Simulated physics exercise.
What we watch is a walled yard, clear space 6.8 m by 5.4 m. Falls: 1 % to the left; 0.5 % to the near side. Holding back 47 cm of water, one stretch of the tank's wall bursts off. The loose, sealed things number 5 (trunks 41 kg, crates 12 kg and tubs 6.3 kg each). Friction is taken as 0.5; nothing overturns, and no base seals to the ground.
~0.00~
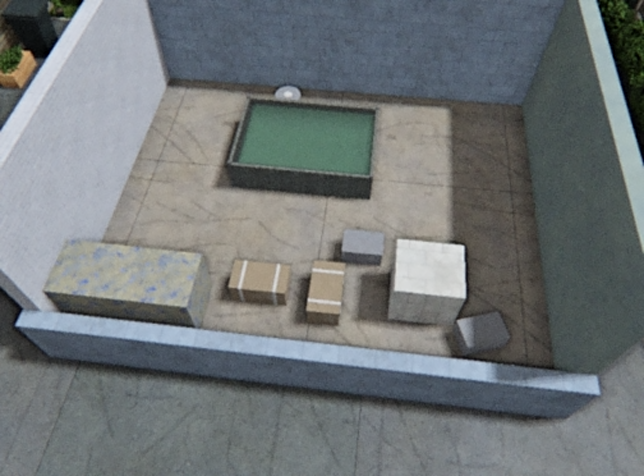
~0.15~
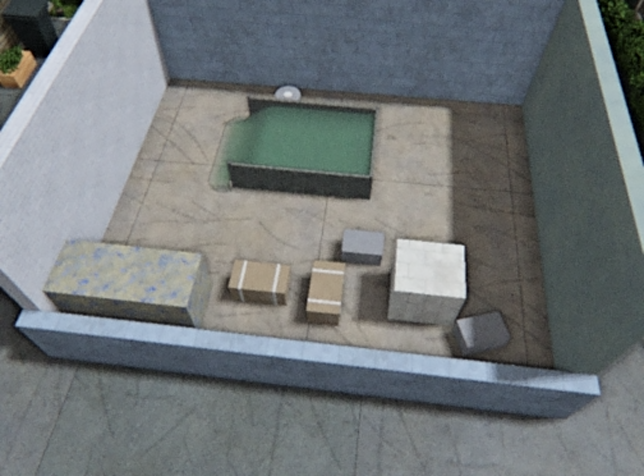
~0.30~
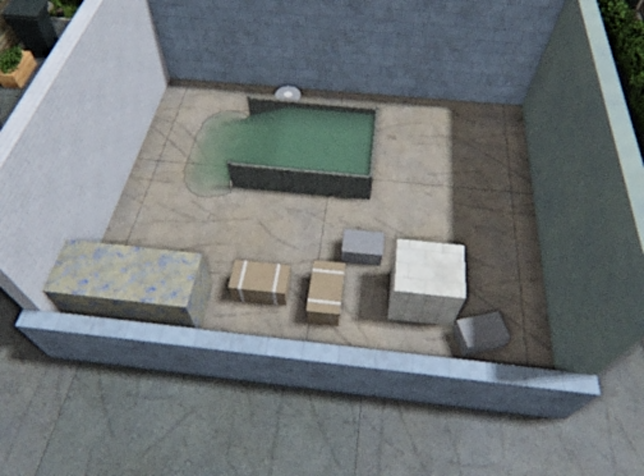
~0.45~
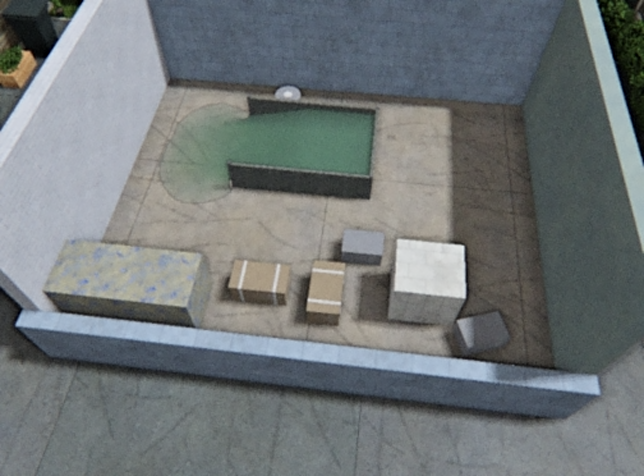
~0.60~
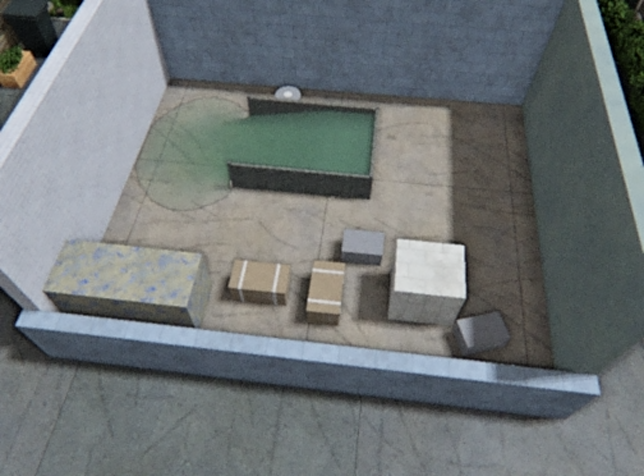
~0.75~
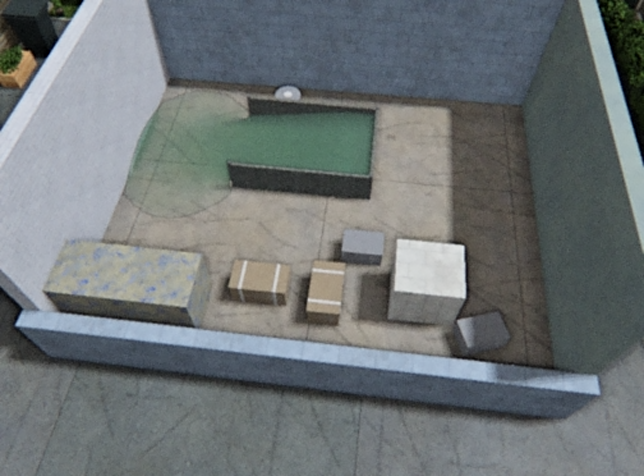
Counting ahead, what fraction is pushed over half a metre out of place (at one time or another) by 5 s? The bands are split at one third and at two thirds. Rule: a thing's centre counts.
The portion is beneath a third.
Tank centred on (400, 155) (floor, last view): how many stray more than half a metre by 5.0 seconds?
Then 1 of them would.
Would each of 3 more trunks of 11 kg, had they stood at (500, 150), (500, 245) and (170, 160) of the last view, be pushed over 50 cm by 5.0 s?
First stays inside, second stays inside, third goes beyond.
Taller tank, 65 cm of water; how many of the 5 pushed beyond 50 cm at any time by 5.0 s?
Then 2.
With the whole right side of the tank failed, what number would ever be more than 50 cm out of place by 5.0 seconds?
So the tally would be 1.
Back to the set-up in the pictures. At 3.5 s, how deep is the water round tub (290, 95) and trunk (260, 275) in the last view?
Roughly 7 and 4 cm.
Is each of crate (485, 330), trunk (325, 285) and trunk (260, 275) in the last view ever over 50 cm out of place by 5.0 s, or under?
Result, in order: Undershooting / undershooting / undershooting.
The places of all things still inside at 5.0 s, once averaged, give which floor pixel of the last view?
Centred roughly on (383, 255).
After 1.1 s 0 of 5 are over 50 cm from their spots; 0 afloat.
After 2.2 s 0 of 5 are over 50 cm from their spots; 0 afloat.
After 3.5 s 1 of 5 are over 50 cm from their spots; 1 afloat.
After 5.0 s 1 of 5 are over 50 cm from their spots, and 1 have been at some point; 0 afloat.
